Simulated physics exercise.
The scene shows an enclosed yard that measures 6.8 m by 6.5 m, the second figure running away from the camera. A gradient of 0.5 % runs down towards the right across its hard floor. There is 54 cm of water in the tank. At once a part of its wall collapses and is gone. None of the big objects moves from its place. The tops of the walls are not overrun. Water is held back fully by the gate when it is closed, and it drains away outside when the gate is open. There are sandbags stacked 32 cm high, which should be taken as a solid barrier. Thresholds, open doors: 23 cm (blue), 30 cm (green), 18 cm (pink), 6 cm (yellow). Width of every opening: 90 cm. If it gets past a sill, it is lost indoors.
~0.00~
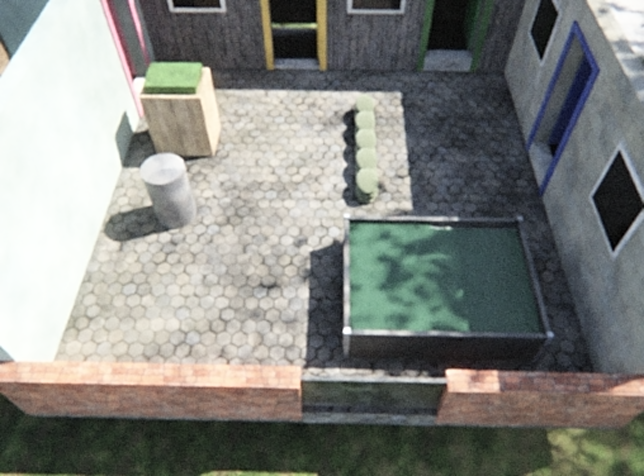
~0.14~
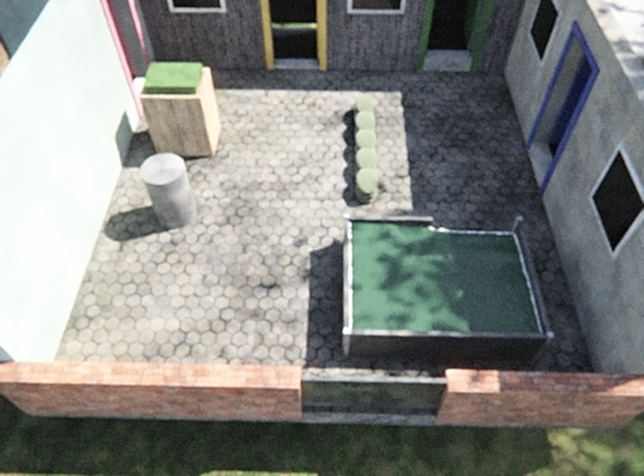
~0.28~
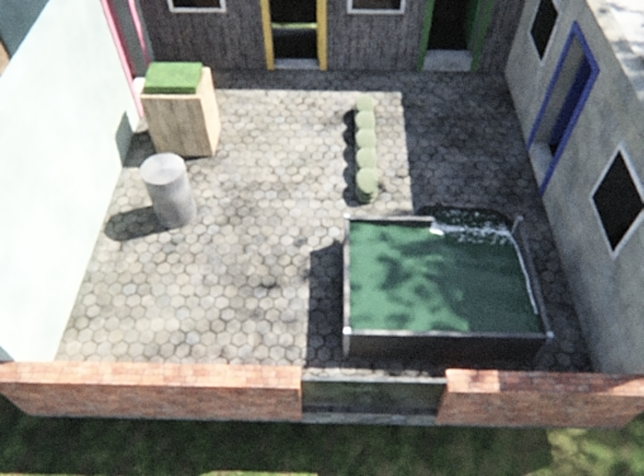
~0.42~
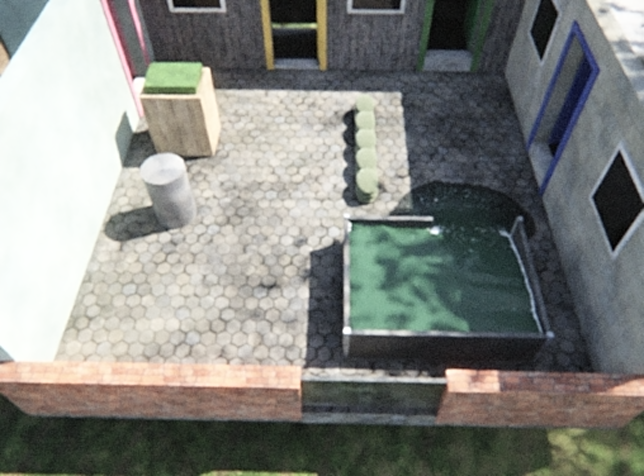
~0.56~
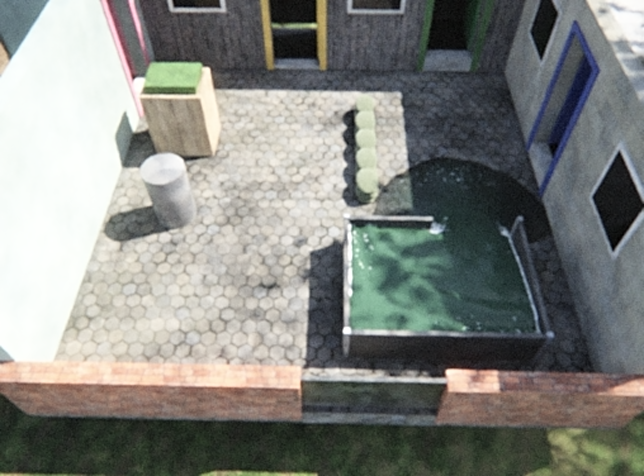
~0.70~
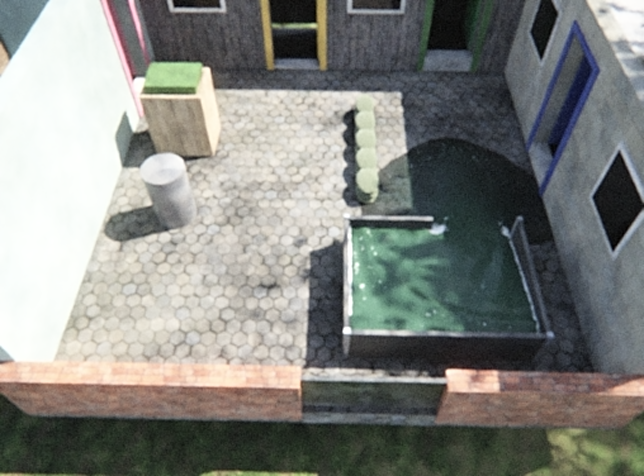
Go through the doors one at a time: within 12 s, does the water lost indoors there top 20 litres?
Blue door - no, it does not. Green door - no, it does not. Pink door - no, it does not. Yellow door - no, it does not.
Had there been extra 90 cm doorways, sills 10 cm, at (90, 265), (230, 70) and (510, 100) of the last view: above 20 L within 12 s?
So, in the order given, it's shy of the mark, then shy of the mark, then beyond the mark.
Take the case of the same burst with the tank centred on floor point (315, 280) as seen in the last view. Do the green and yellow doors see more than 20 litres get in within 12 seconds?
For the green door, the amount is acceptable; for the yellow door, the amount is too high.
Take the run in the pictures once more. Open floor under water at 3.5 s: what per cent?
Some 35 per cent of the floor is wet.
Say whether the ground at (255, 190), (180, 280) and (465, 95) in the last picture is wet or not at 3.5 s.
Listed in turn: Spared so far / spared so far / swamped.
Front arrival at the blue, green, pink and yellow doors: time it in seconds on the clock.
Times: Blue 0.8 seconds, green 1.3 seconds, pink 5.0 seconds, yellow 2.6 seconds.
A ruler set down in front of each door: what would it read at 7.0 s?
Depths in centimetres - blue: 13, green: 14, pink: 12, yellow: 6.
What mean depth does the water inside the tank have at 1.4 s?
38 cm.
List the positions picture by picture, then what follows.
Still water, 54 cm deep, in the tank at (439, 275), in the first frame.
The front is at a hidden place, 0.6 m from the gap on the tank's far side; 0.2 m2 of floor is under water; 54 cm left at the back of the tank, in the second frame.
Water pours out on the tank's far side and has run 0.9 m, to (428, 211); typically 9 cm deep outside, 54 cm at the tank's back, in the third frame.
Water pours out on the tank's far side and has run 1.3 m, to (436, 185); typically 7 cm deep outside, 54 cm at the tank's back, in the fourth frame.
The front is at (440, 162), 1.8 m from the gap on the tank's far side; 3.0 m2 of floor is under water; 52 cm left at the back of the tank, in the fifth frame.
Water pours out on the tank's far side and has run 2.3 m, to (437, 142); typically 4 cm deep outside, 47 cm at the tank's back, in the sixth frame.
After 1.4 s water covers 25 % of the floor and is deepest (32 cm) near (489, 243); blue door 19 cm at the sill, 0 L in, green door 4 cm at the sill, 0 L in, pink door not reached, yellow door not reached.
After 2.2 s water covers 30 % of the floor and is deepest (38 cm) near (493, 79); blue door 18 cm at the sill, 0 L in, green door 20 cm at the sill, 0 L in, pink door not reached, yellow door not reached.
After 3.5 s water covers 35 % of the floor and is deepest (26 cm) near (479, 97); blue door 13 cm at the sill, 0 L in, green door 23 cm at the sill, 0 L in, pink door not reached, yellow door 5 cm at the sill, 0 L in.
After 7.0 s water covers 60 % of the floor and is deepest (15 cm) near (158, 68); blue door 13 cm at the sill, 0 L in, green door 14 cm at the sill, 1 L in, pink door 12 cm at the sill, 0 L in, yellow door 6 cm at the sill, 2 L in.
After 12.0 s water covers 95 % of the floor and is deepest (10 cm) near (374, 148); blue door 9 cm at the sill, 0 L in, green door 8 cm at the sill, 1 L in, pink door 8 cm at the sill, 0 L in, yellow door 5 cm at the sill, 3 L in.
